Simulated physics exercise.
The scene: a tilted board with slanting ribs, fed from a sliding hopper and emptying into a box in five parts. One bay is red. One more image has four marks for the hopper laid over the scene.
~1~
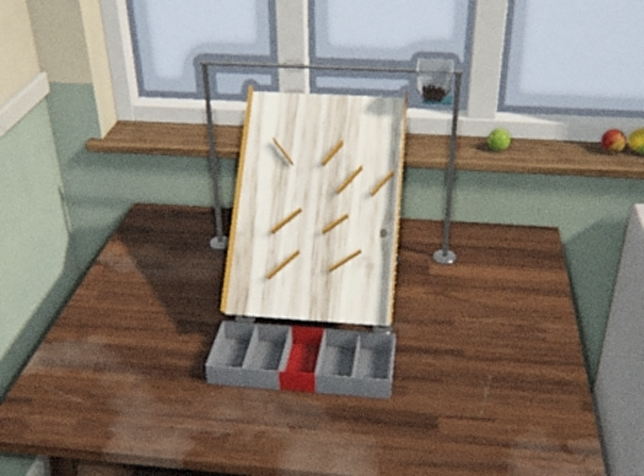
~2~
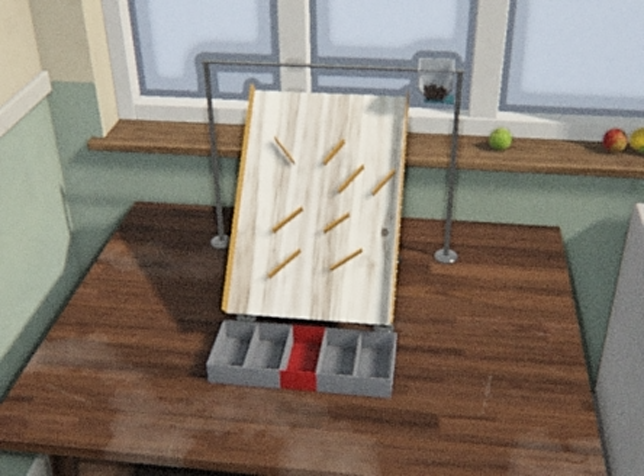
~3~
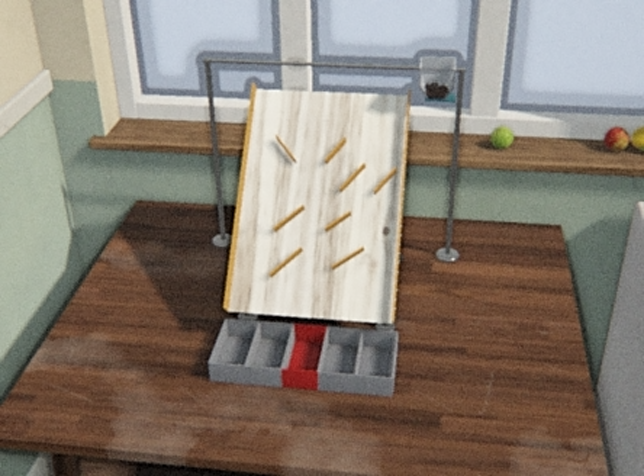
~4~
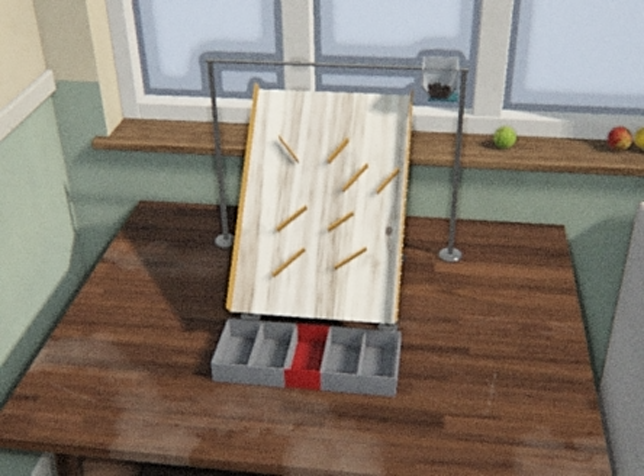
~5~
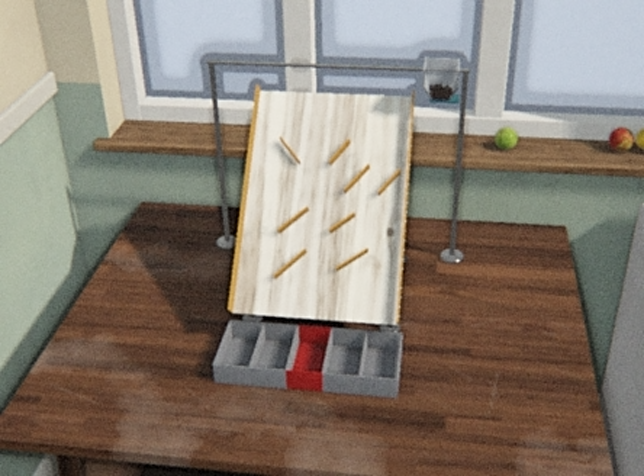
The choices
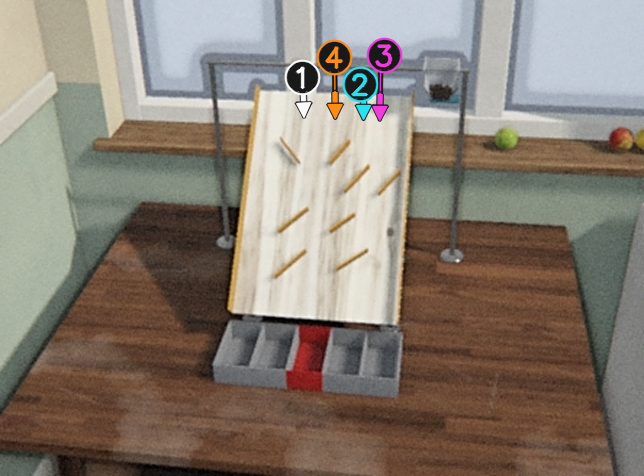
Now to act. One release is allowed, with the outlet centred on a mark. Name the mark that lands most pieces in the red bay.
1 is best.
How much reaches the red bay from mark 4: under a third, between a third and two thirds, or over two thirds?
Under a third.
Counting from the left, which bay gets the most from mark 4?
The first.
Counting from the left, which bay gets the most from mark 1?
The third.
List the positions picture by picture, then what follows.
Hopper at (434, 92), allspice berries, door shut, in the first picture.
Ribs (274, 136) to (293, 161), (324, 162) to (344, 139), (338, 190) to (363, 164), in the second picture.
Ribs (374, 191) to (396, 168), (273, 229) to (303, 205), (325, 229) to (350, 211), in the third picture.
Ribs (272, 275) to (304, 247), (334, 267) to (366, 247), in the fourth picture.
Red bay at (304, 379), number 3 of 5 from the left, in the fifth picture.
On the marked copy, mark 1 meets the board at (303, 112); mark 2 meets the board at (363, 114); mark 3 meets the board at (379, 115); mark 4 meets the board at (335, 113).
If 1 is chosen, about two thirds in the red bay, about a third in other bays, a stray few outside the box.
If 2 is chosen, a small part in the red bay, most in other bays, a small part outside the box.
If 3 is chosen, about a third in the red bay, about half in other bays, a small part outside the box.
If 4 is chosen, about a quarter in the red bay, most in other bays.
